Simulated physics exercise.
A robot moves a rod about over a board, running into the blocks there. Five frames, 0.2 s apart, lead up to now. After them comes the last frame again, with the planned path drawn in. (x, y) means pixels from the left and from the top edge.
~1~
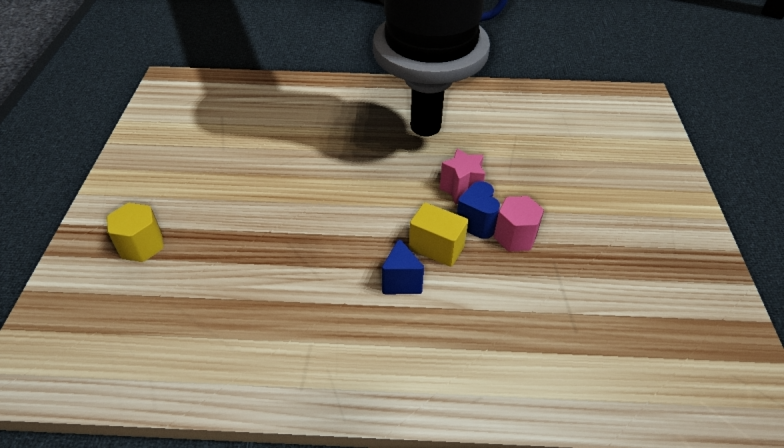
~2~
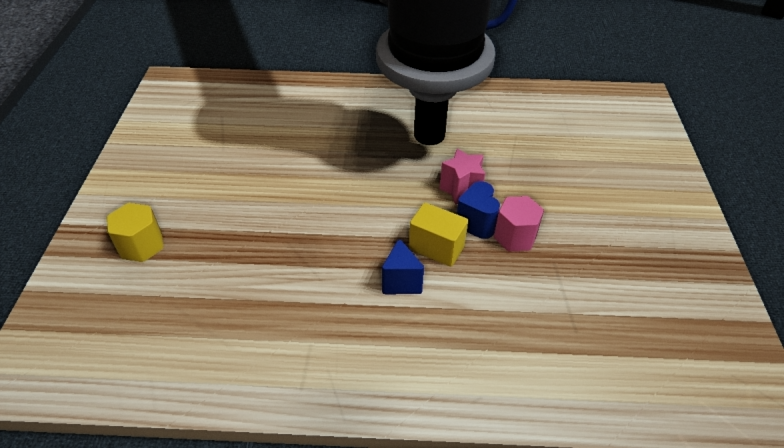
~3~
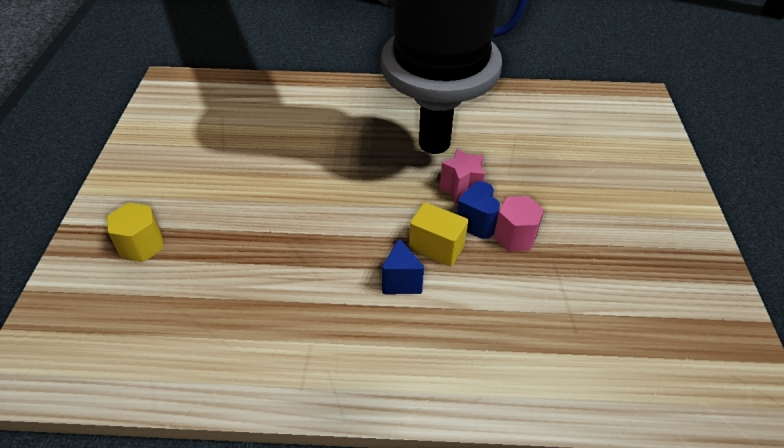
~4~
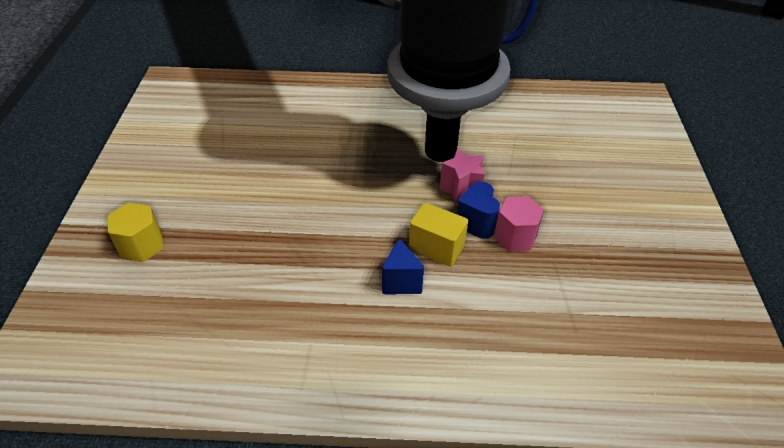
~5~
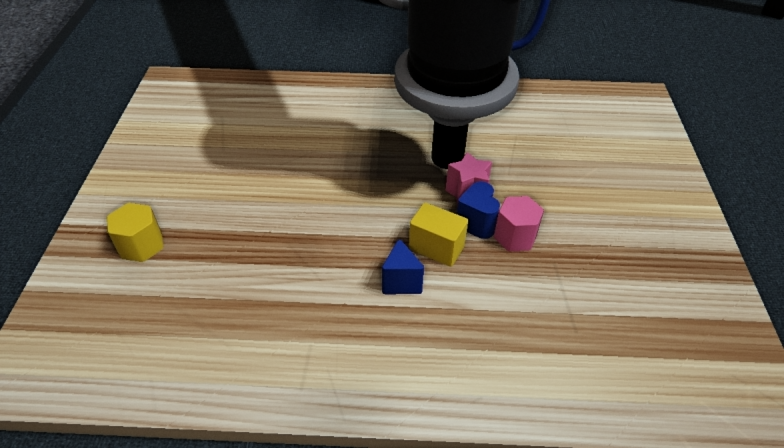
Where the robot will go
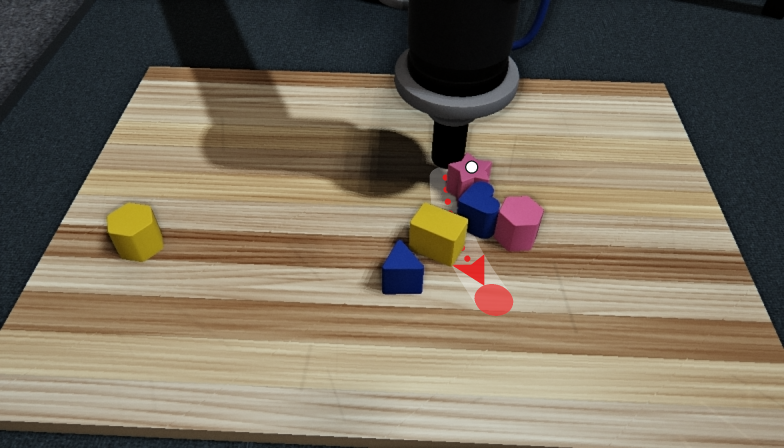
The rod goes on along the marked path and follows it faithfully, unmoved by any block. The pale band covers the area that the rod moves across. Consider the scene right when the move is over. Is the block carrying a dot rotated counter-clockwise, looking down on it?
I believe so.
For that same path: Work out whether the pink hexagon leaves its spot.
The block in question is displaced by the end.
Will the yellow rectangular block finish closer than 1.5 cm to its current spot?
No - that is not the case.
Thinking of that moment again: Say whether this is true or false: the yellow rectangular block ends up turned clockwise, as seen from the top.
The claim holds.
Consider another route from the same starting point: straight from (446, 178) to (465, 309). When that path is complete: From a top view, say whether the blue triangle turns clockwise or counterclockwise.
From above, it turns clockwise.
The drawn path runs from (446, 178) via (450, 215) and (466, 256), ending at (494, 300); the dot is on the pink star-shaped block.
On the path given first. One third of the way, rod at (452, 198); pink star-shaped block at (486, 198), turned 25° anticlockwise; blue heart block at (501, 226); pink hexagon at (537, 220), turned 45° anticlockwise.
Two thirds of the way, rod at (469, 239); yellow rectangular block at (435, 237), turned 45° clockwise; pink star-shaped block at (506, 228), turned 55° anticlockwise; blue heart block at (536, 255); pink hexagon at (552, 225), turned 75° anticlockwise.
At the end, rod at (498, 283); yellow rectangular block at (435, 237), turned 45° clockwise; pink star-shaped block at (511, 235), turned 90° anticlockwise; blue heart block at (548, 259); pink hexagon at (555, 225), turned 80° anticlockwise.
